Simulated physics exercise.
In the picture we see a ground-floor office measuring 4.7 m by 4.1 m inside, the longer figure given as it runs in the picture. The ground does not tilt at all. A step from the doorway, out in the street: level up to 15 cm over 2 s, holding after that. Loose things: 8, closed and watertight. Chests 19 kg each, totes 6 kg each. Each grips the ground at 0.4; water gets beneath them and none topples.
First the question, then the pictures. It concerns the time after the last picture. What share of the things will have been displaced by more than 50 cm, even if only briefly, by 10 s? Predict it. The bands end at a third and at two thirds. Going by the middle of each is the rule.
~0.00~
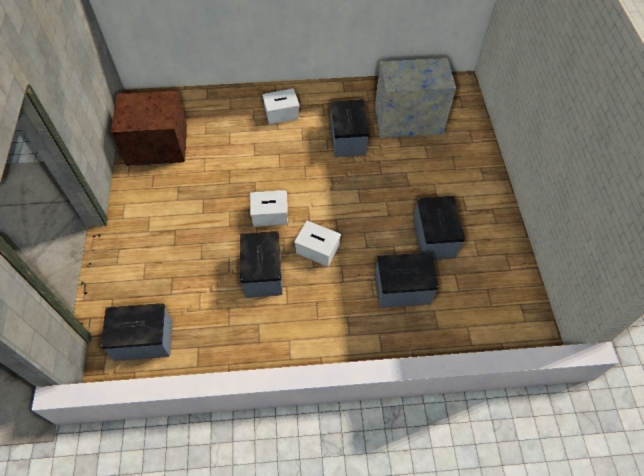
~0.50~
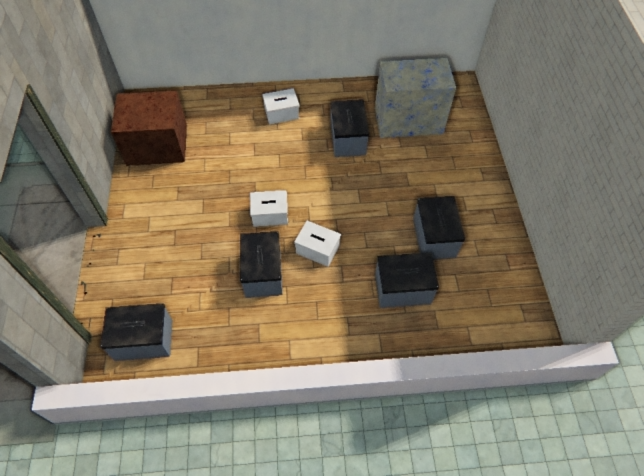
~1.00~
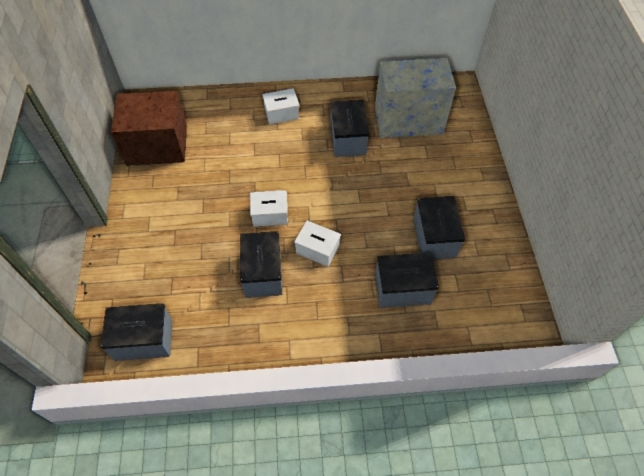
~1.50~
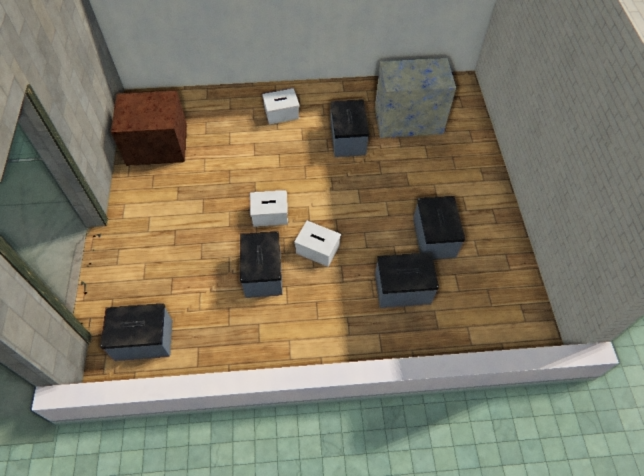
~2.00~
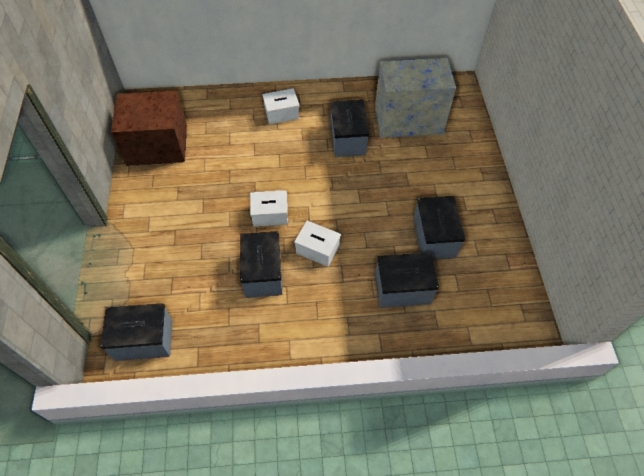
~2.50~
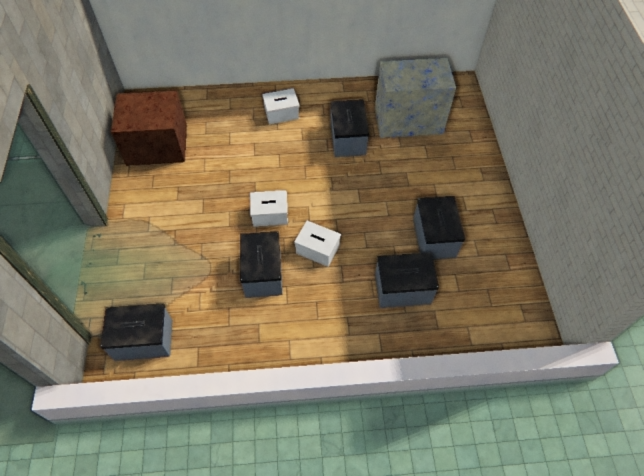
The number moved that far will not reach a third.
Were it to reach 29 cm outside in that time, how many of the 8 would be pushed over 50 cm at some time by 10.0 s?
With that change, 7 of them.
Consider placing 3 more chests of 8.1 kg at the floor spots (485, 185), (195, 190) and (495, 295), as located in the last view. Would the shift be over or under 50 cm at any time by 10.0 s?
Within the limit; within the limit; within the limit.
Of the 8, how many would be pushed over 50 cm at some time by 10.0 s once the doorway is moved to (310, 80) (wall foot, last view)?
Then it comes to 4.
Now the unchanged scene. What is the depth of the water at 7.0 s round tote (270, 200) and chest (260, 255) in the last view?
Roughly 5 and 5 cm.
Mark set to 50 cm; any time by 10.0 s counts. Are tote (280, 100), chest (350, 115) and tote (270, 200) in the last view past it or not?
One by one: Above; below; above.
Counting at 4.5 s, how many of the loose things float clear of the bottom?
At that instant the tally stands at 0.
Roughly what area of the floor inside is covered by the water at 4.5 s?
Wet area: Approx. 8.0 m2.
After 3.5 s 0 of 8 are over 50 cm from their spots; 0 afloat.
After 4.5 s 1 of 8 are over 50 cm from their spots; 0 afloat.
After 7.0 s 1 of 8 are over 50 cm from their spots; 0 afloat.
After 10.0 s 2 of 8 are over 50 cm from their spots, and 2 have been at some point; 2 afloat.
